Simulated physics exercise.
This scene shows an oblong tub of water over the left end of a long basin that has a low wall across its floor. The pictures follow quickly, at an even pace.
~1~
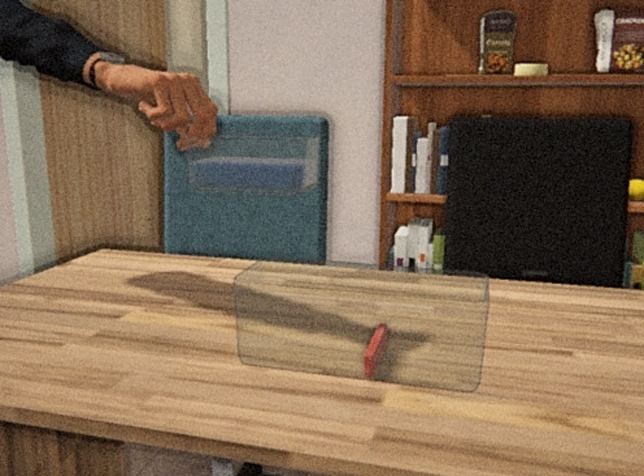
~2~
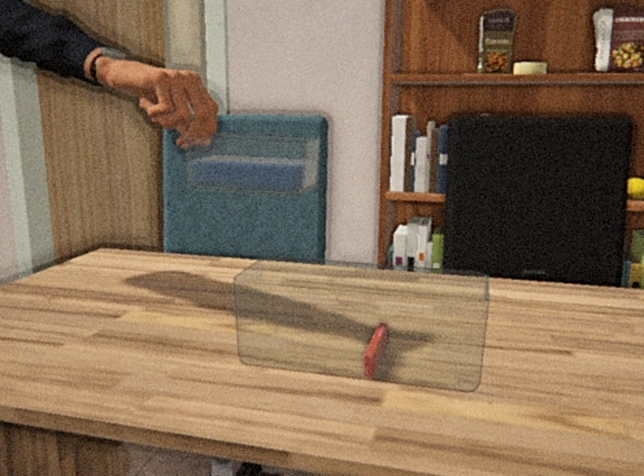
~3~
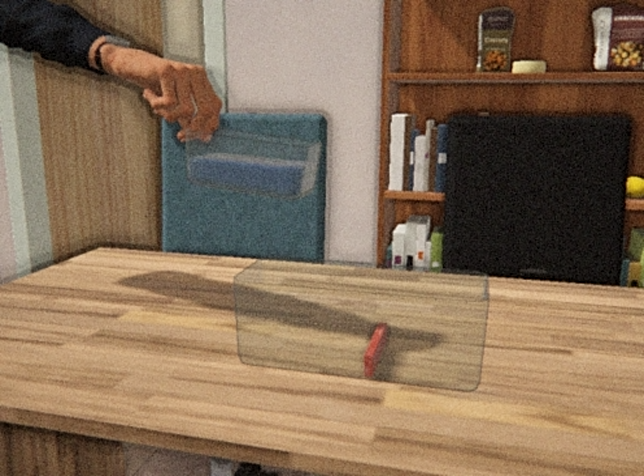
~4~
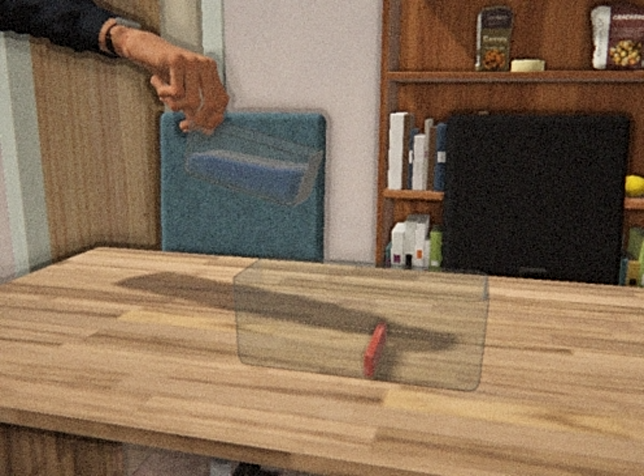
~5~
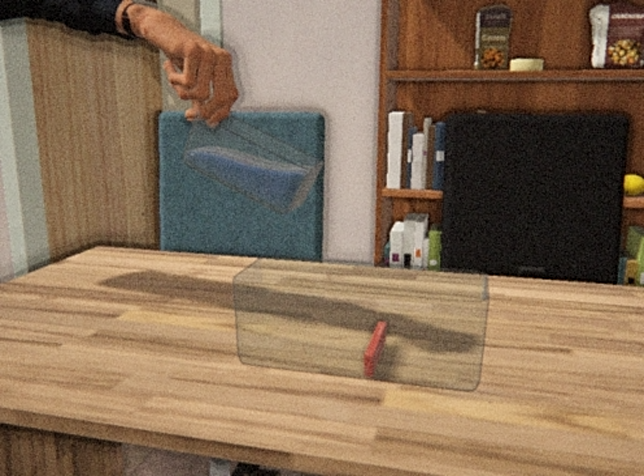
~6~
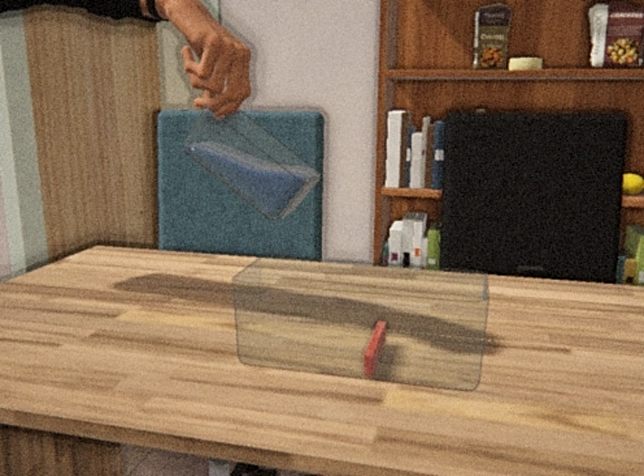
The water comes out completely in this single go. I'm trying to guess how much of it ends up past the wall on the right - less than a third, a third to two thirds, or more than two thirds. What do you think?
Below a third.
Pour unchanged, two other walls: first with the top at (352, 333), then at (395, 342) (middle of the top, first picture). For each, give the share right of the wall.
35 %, then 15 %.
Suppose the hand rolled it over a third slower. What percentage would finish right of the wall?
Roughly 10 percent.
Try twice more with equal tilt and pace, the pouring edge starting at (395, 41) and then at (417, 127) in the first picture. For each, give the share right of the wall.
65 % and 75 %.
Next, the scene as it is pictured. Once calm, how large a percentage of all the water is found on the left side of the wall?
That share comes out near 75 percent.
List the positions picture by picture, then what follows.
In the first picture, tilt 0°; pouring edge (312, 140); surface from (203, 160) to (312, 163); the long basin's rim runs from (248, 269) to (488, 289); the wall's top is at (377, 340).
In the second picture, tilt 2°; pouring edge (313, 141); surface from (202, 159) to (311, 164).
In the third picture, tilt 6°; pouring edge (314, 147); surface from (201, 157) to (311, 166).
In the fourth picture, tilt 14°; pouring edge (316, 156); surface from (201, 154) to (311, 168).
In the fifth picture, tilt 24°; pouring edge (316, 167); surface from (200, 149) to (312, 170).
In the sixth picture, tilt 36°; pouring edge (313, 180); surface from (200, 143) to (316, 174).
A moment on, the oblong tub is tipped on its side and 17 per cent is still to pour, 33 is left of the wall and 0 right of it.
Next, the oblong tub is tipped on its side and 5 per cent is still to pour, 79 is left of the wall and 8 right of it.
Then the oblong tub is tipped on its side and 2 per cent is still to pour, 73 is left of the wall and 19 right of it.
Later the oblong tub is tipped on its side and 0 per cent is still to pour, 76 is left of the wall and 19 right of it.
In the end 77 per cent lies left of the wall, 19 right of it and 4 outside.
